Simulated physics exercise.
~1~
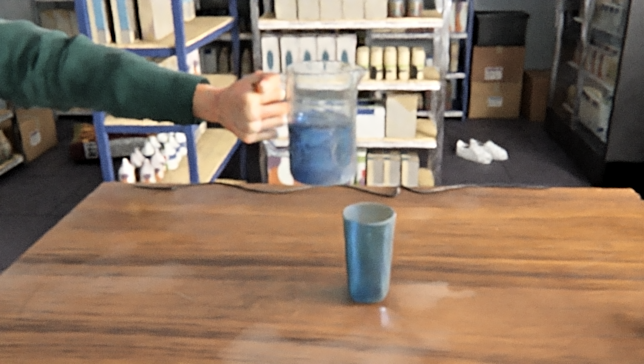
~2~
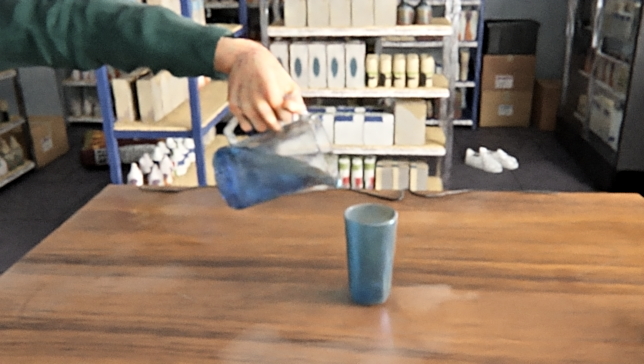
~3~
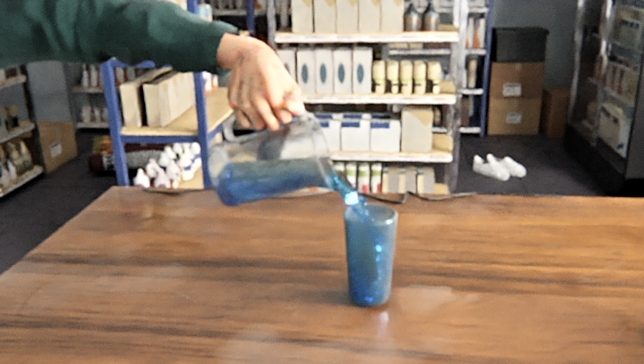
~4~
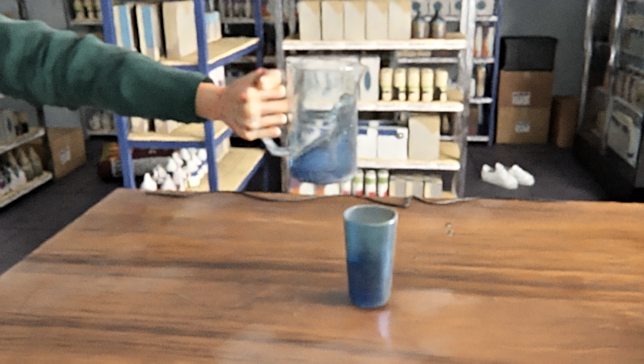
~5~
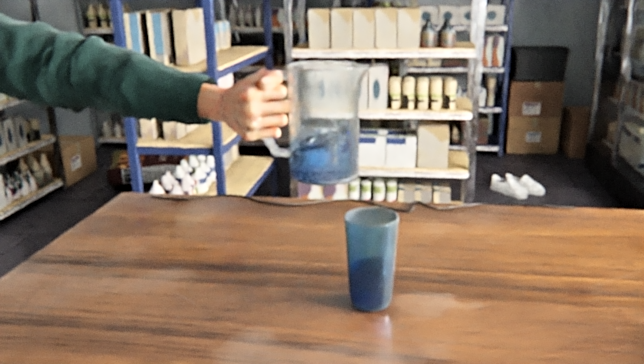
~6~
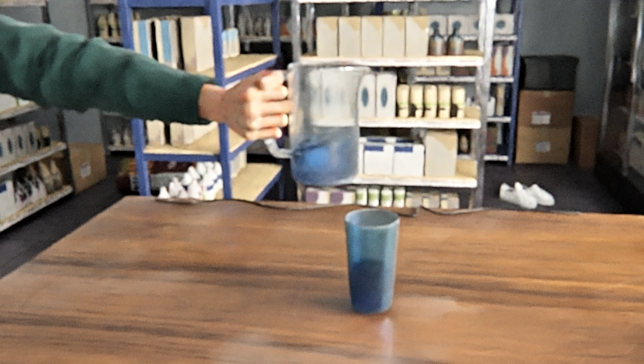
The clip opens on a hand in a green sleeve holding a clear pitcher of blue liquid above and to the left of a tall bluish glass on a wooden worktop, with stocked shelves behind. The hand tips the pitcher steeply to the right, toward the glass. A blue stream runs from its rim into the glass, which begins to fill. The hand then turns the pitcher upright again, and the liquid inside sloshes and settles. It ends with the glass partly filled and the pitcher, still held up, containing less than before.
